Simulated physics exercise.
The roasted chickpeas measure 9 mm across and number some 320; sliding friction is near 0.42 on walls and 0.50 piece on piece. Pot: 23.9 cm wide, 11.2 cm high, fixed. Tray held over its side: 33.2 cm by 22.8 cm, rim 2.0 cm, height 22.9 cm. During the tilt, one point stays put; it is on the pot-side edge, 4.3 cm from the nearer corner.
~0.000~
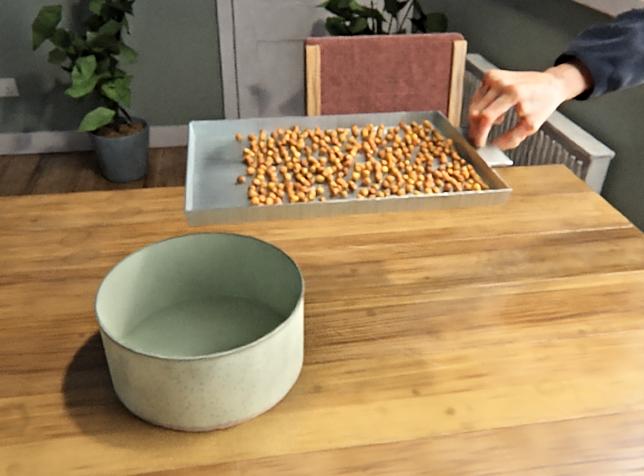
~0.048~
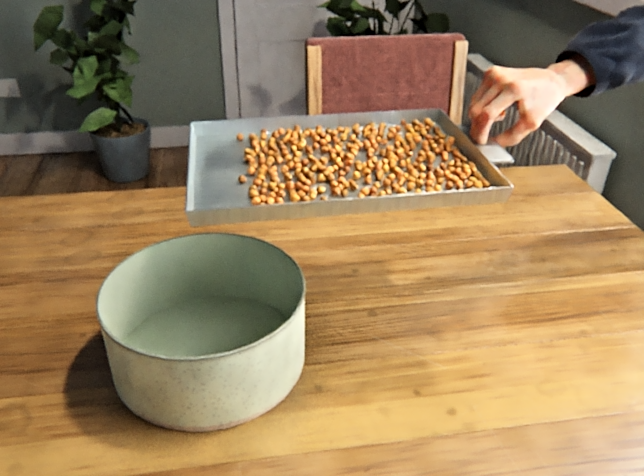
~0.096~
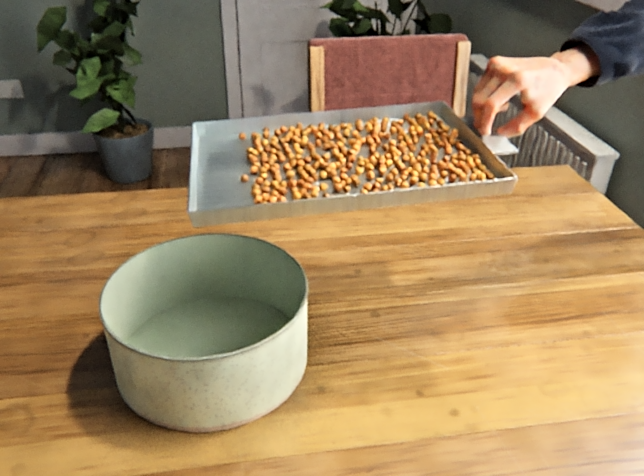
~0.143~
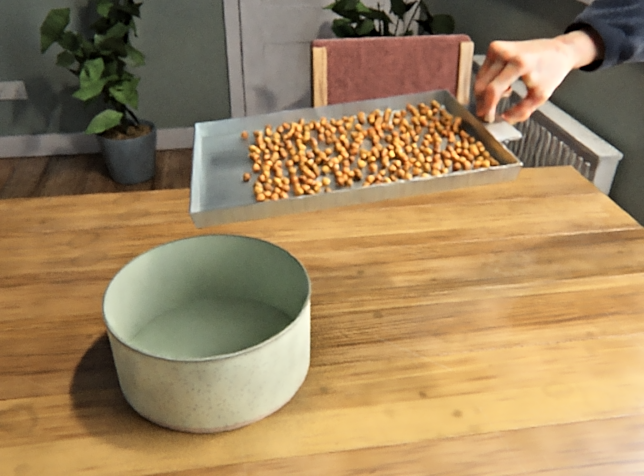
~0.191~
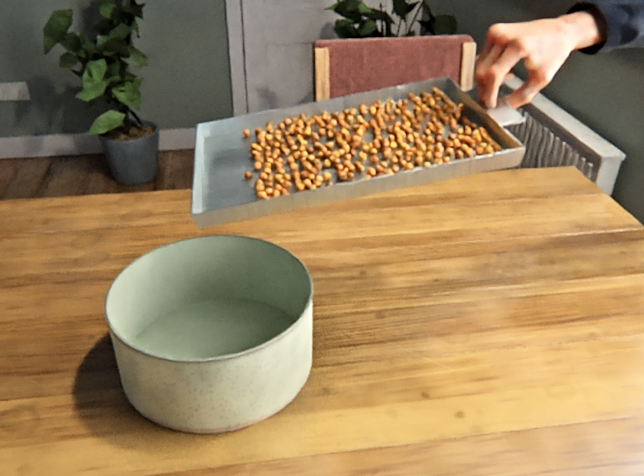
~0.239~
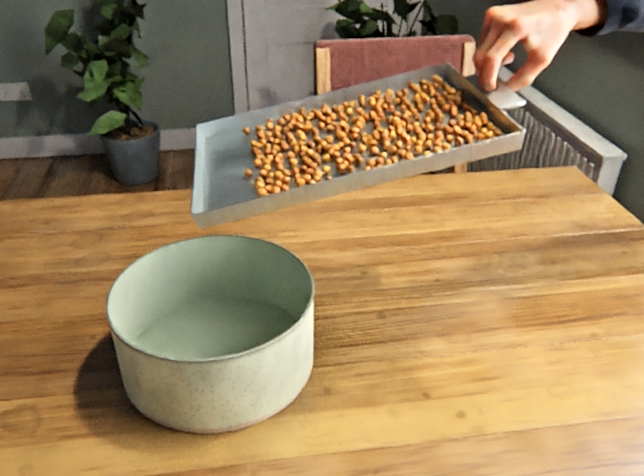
At first, a hand holds the right end of a level metal tray of roasted chickpeas above a wooden table, behind an empty pale green pot. The hand then raises that end gradually, slanting the tray down toward the left, while the chickpeas stay spread across it.
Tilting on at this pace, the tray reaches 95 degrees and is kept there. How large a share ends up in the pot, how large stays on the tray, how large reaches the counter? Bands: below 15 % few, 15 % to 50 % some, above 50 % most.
Result: Pot: Most, tray: Few, counter: Some.
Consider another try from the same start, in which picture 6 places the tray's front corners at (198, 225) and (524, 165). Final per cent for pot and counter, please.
Pot 60 % / counter 40 %.
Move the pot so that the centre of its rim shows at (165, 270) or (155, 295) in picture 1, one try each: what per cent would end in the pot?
Some 90 and 75 per cent.
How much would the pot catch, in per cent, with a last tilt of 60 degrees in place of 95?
You'd end up with some 15 % in the pot.
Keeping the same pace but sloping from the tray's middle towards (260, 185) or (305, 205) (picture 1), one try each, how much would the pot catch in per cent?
About 95 and 60 per cent.
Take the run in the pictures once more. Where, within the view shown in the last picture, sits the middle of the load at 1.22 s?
At that moment the load's centre is around (199, 163).
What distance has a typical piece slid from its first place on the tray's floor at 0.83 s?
I'd say close to 17 centimetres.
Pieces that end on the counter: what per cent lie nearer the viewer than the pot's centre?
Share: Some 0 %.
After 0.83 s, tilt 51 degrees; the tray holds 100 %, the pot 0 %.
After 1.22 s, tilt 77 degrees; the tray holds 80 %, the pot 10 %.
After 1.70 s, tilt 95 degrees; the tray holds 30 %, the pot 30 %.
At rest (2.7 s), pot 70 %, tray 0 %, counter 30 %.
